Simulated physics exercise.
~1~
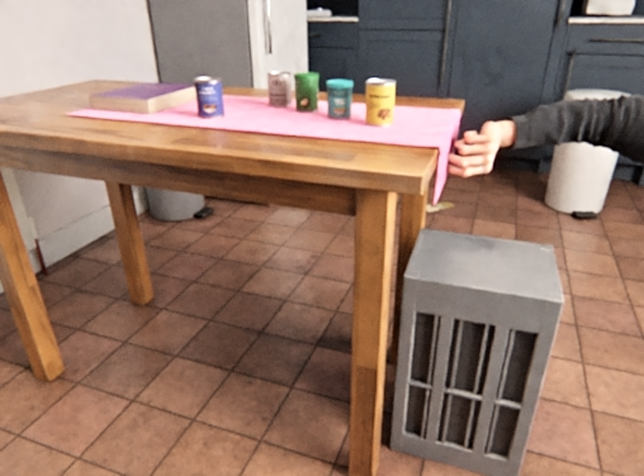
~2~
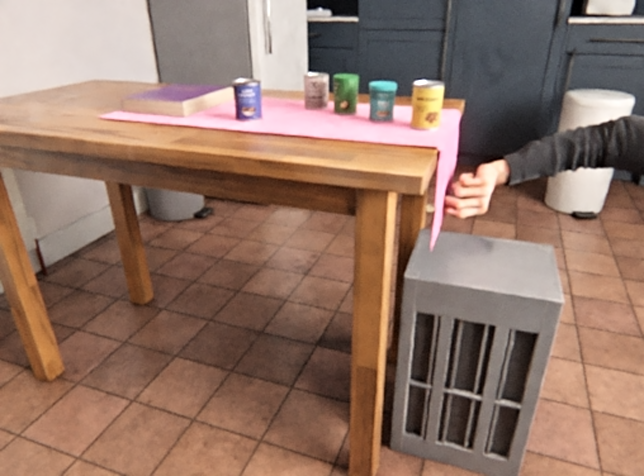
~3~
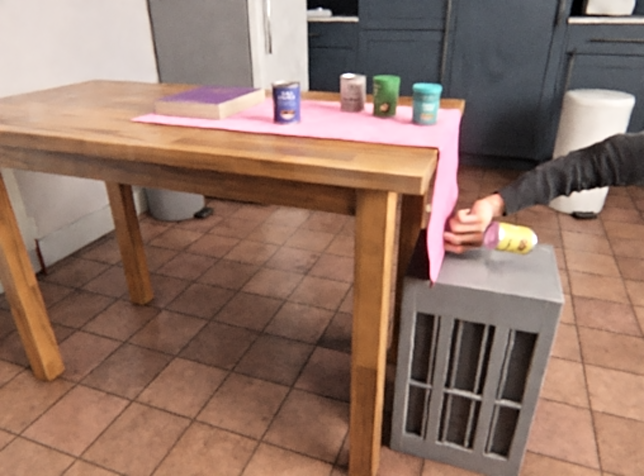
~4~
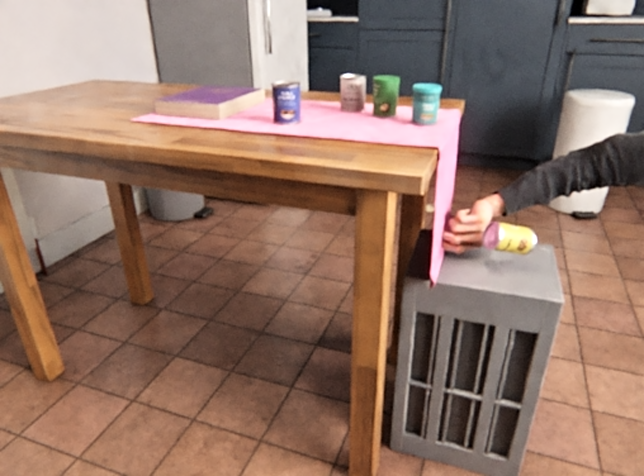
A hand slowly pulled the hanging end of a pink runner down toward a grey crate, drawing the cans on the wooden table rightward until the yellow one went over the edge and ended on its side by the hand, the others still upright.
